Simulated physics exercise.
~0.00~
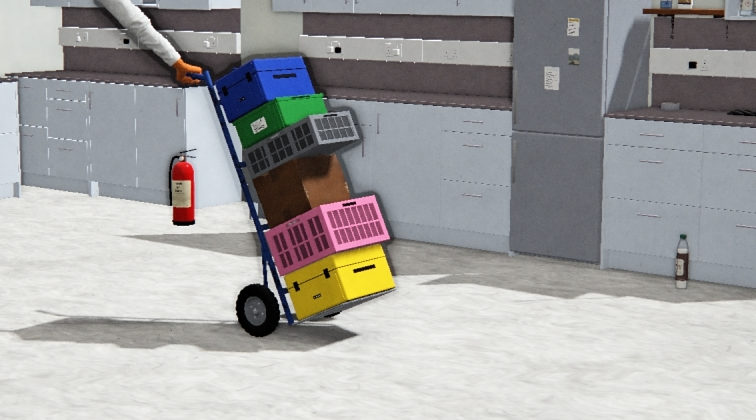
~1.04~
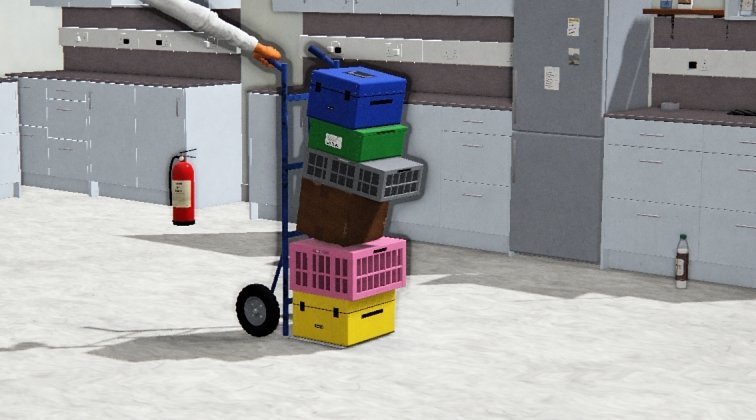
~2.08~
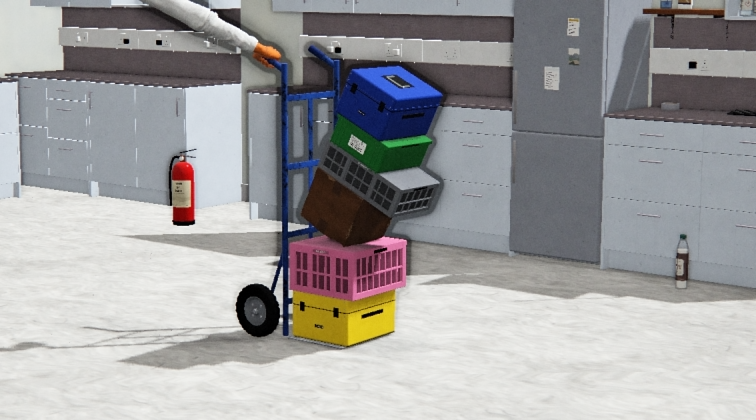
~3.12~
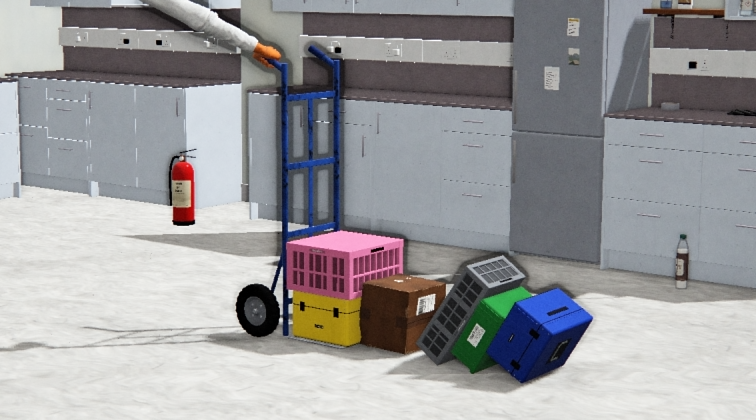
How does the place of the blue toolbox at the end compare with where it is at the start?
At the start the blue toolbox sits on top of the stack on the tilted hand truck. By the end it lies tipped over on the floor to the right, the farthest of the fallen boxes from the truck.
